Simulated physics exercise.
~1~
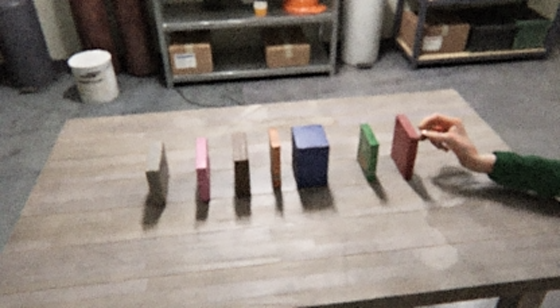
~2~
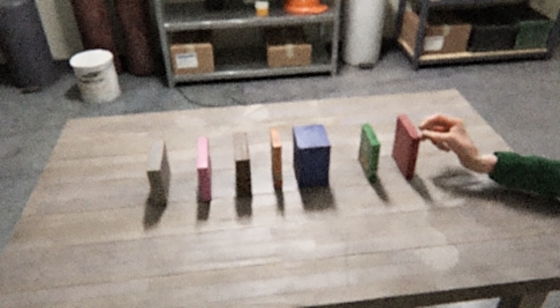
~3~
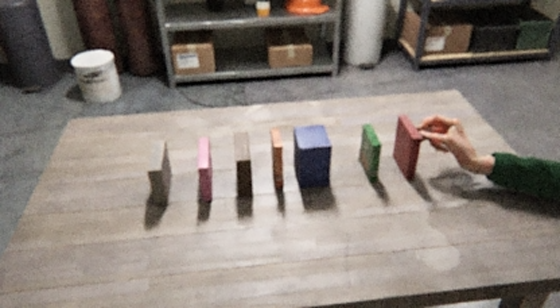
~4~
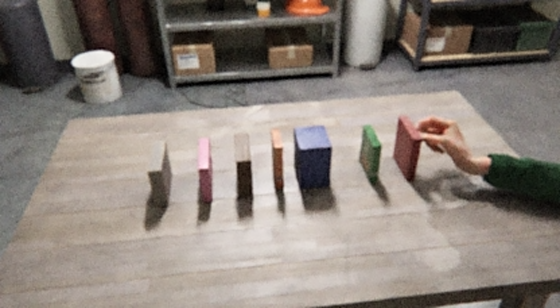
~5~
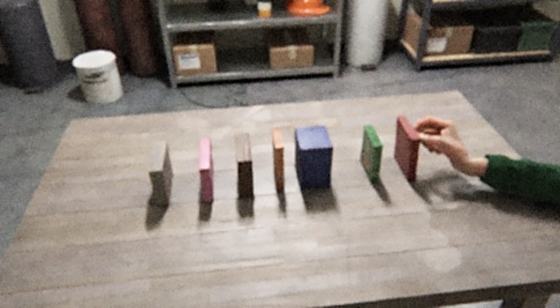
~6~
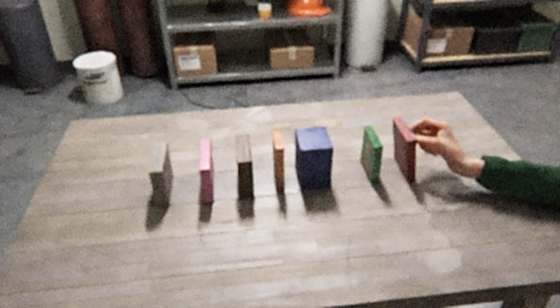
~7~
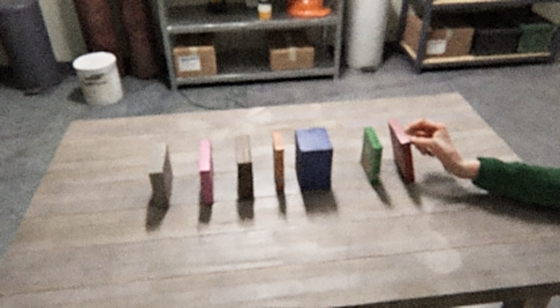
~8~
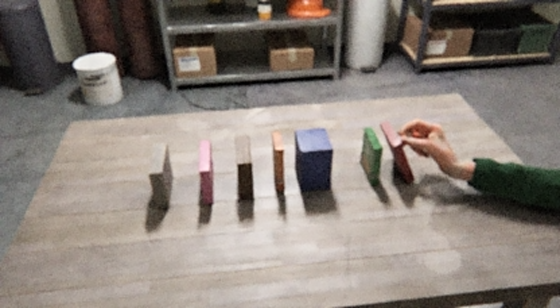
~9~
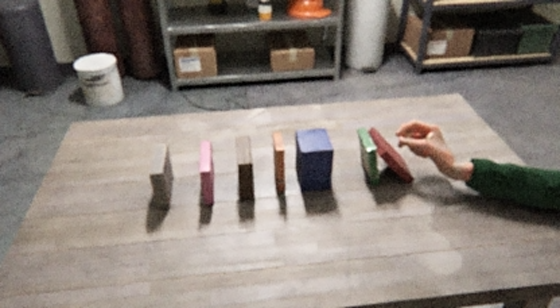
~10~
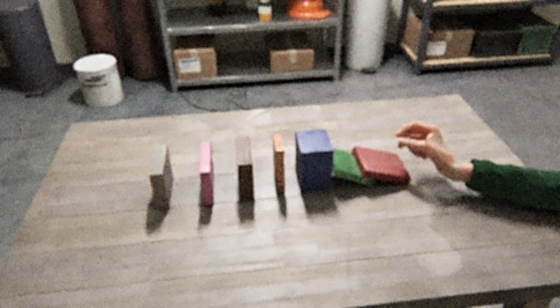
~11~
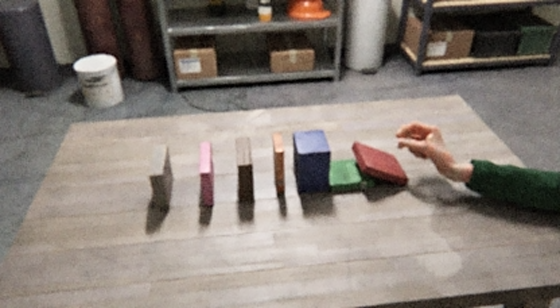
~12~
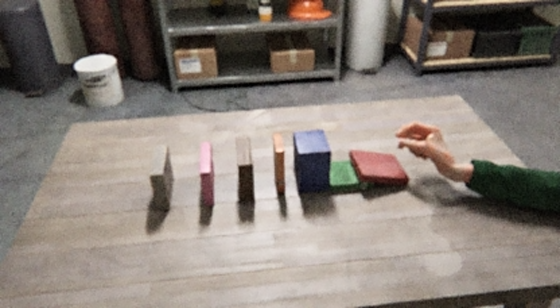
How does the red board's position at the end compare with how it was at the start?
At the start the red board stood upright by the hand, but at the end it was lying on its side, partly resting on the fallen green packet.
